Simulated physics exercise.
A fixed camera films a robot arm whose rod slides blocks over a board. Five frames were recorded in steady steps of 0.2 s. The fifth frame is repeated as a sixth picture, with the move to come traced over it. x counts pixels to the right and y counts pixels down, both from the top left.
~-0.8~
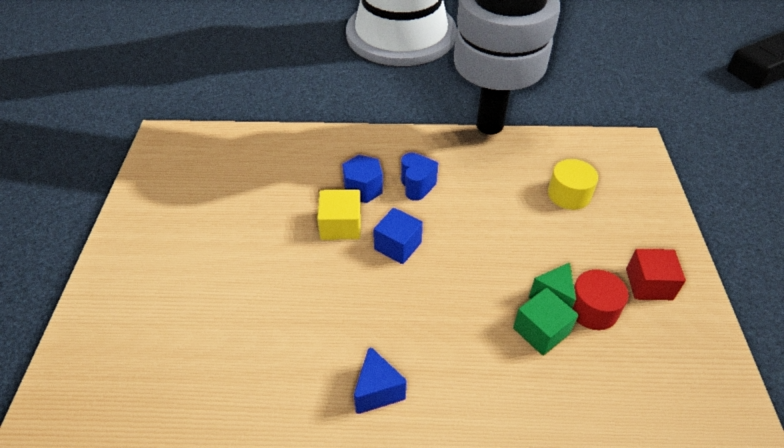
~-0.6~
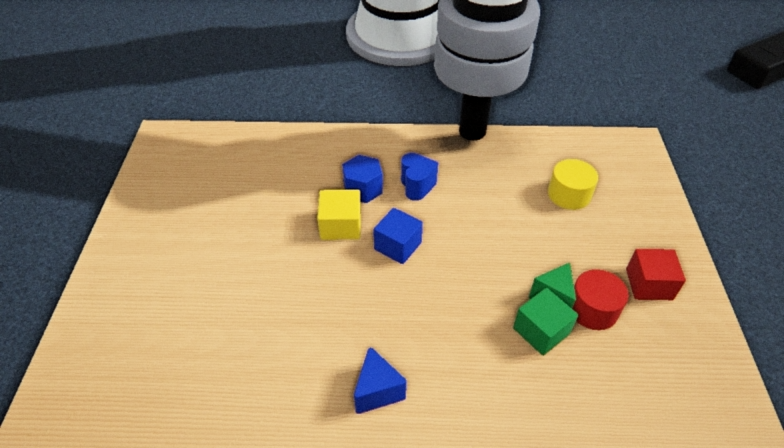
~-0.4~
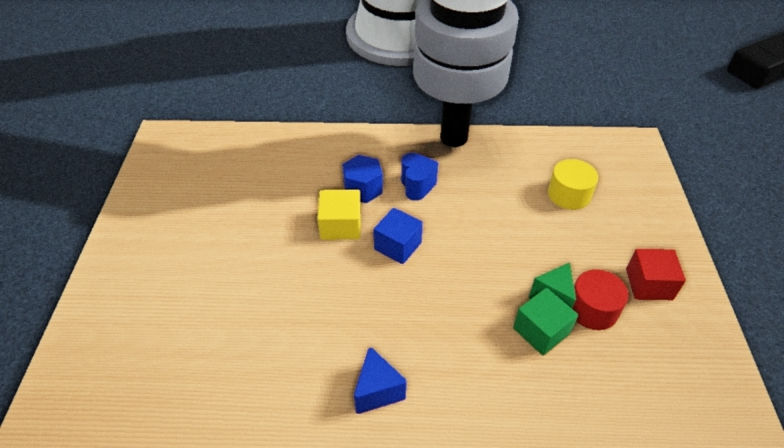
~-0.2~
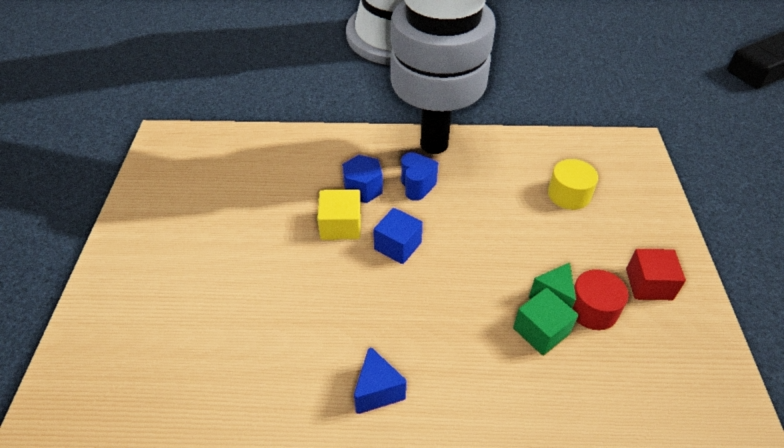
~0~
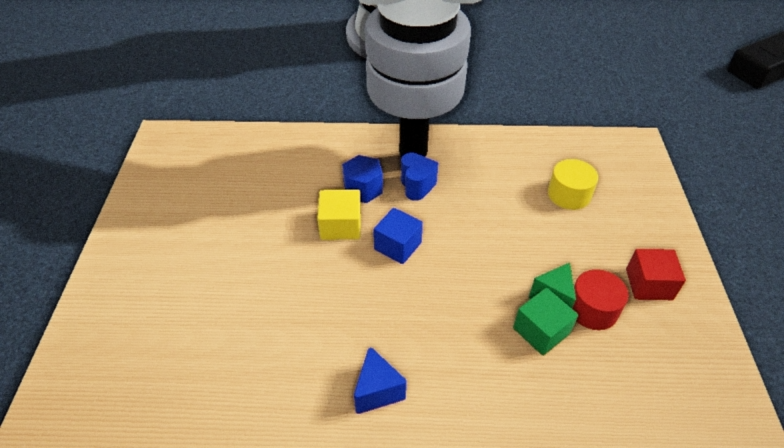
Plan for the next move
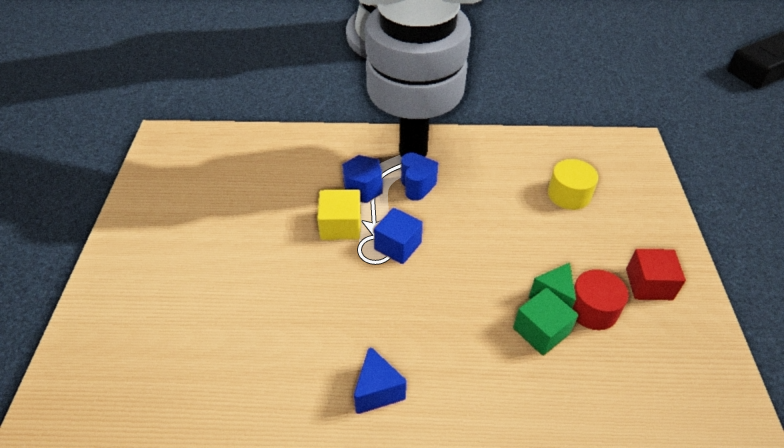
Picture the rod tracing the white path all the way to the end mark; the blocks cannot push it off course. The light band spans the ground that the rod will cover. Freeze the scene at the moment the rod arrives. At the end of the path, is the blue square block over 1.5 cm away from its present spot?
In short: Yes.
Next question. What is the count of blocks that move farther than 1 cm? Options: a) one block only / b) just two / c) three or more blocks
c
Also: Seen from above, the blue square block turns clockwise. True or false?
That claim is false.
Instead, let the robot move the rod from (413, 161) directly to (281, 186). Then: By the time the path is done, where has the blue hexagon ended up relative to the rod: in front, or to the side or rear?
Left aside or behind.
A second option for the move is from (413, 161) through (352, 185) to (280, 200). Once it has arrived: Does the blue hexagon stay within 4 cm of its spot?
I believe not.
The drawn path runs from (413, 161) via (378, 180) and (373, 212), ending at (376, 249).
What follows on the original path. One third of the way, rod at (378, 172); yellow square block at (337, 206); blue hexagon at (350, 177).
Two thirds of the way, rod at (373, 204); yellow square block at (329, 216); blue hexagon at (335, 186).
At the end, rod at (375, 241); yellow square block at (329, 216); blue hexagon at (335, 186); blue square block at (410, 237), turned 25° anticlockwise; blue heart block not moved.
